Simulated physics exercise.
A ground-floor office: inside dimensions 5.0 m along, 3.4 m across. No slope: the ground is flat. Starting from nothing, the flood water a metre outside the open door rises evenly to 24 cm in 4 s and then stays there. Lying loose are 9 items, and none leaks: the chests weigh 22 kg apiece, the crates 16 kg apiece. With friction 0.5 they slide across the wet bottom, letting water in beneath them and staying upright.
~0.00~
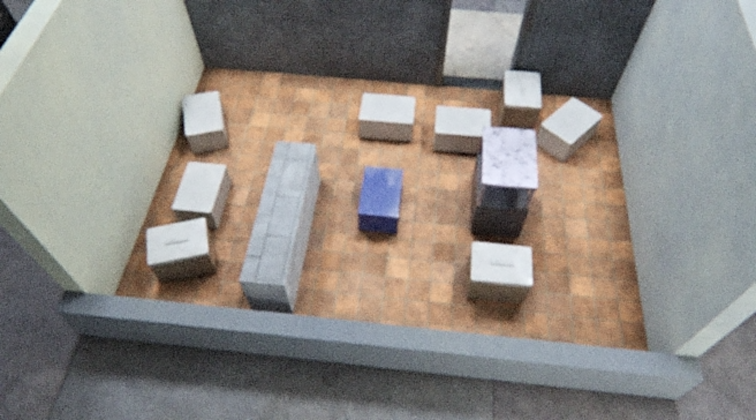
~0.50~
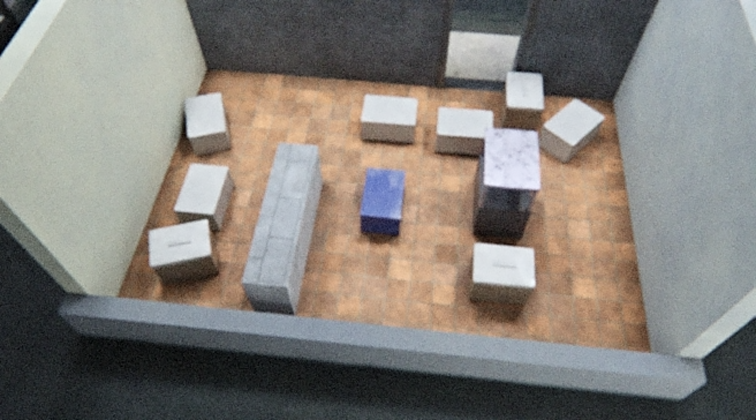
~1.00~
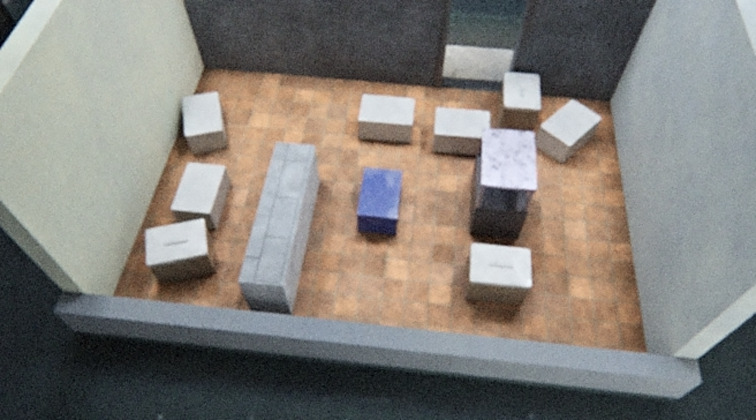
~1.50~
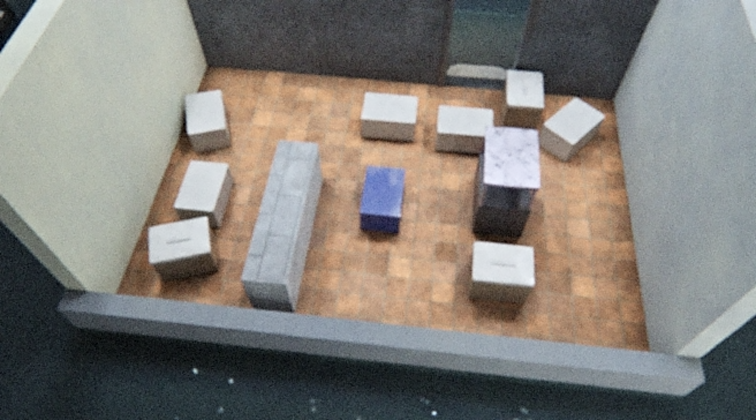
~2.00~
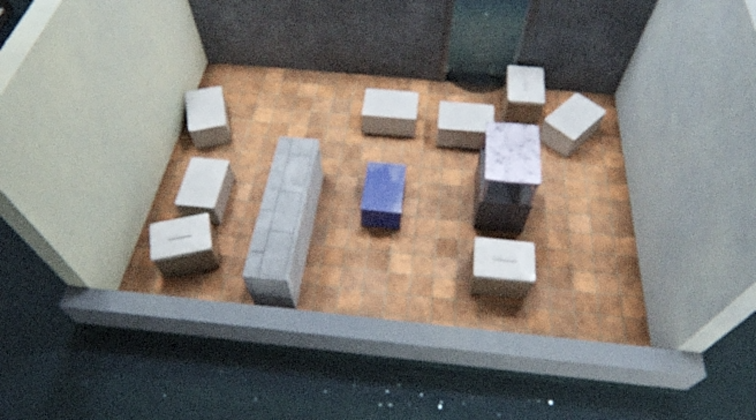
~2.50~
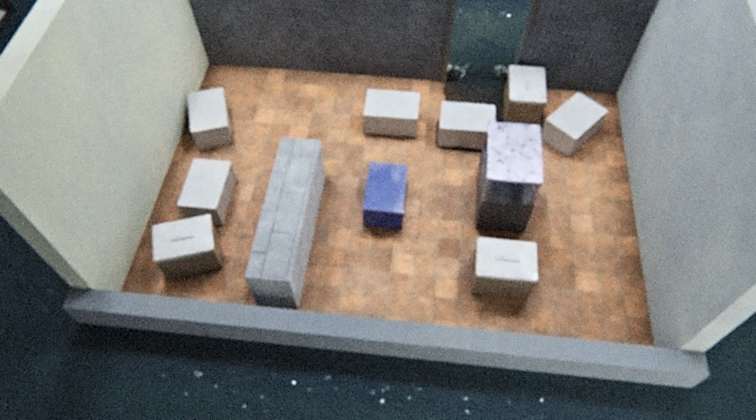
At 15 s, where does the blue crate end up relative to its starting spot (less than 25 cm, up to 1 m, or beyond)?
It winds up well off.
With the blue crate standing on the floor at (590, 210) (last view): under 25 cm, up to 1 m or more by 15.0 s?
It creeps a little.
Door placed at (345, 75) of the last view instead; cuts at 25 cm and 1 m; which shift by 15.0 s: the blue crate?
I'd expect the blue crate to get swept far off.
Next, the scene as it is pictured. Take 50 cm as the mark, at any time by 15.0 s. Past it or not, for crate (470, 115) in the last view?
Looking at it, I'd say higher.
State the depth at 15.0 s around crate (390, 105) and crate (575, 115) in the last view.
I'd estimate 7 cm for the first and 13 cm for the second.
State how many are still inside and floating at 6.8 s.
Count: 1.
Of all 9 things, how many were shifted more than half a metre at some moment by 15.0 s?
I get 4.
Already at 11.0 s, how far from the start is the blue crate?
Some 80 cm from the start.
After 3.5 s the blue crate is near (386, 187), 0.0 m from its start, aground; 0 afloat.
After 6.8 s the blue crate is near (334, 202), 0.6 m from its start, aground; 1 afloat.
After 11.0 s the blue crate is near (348, 134), 0.8 m from its start, aground; 3 afloat.
After 15.0 s the blue crate is near (263, 70), 2.2 m from its start, afloat; 6 afloat.
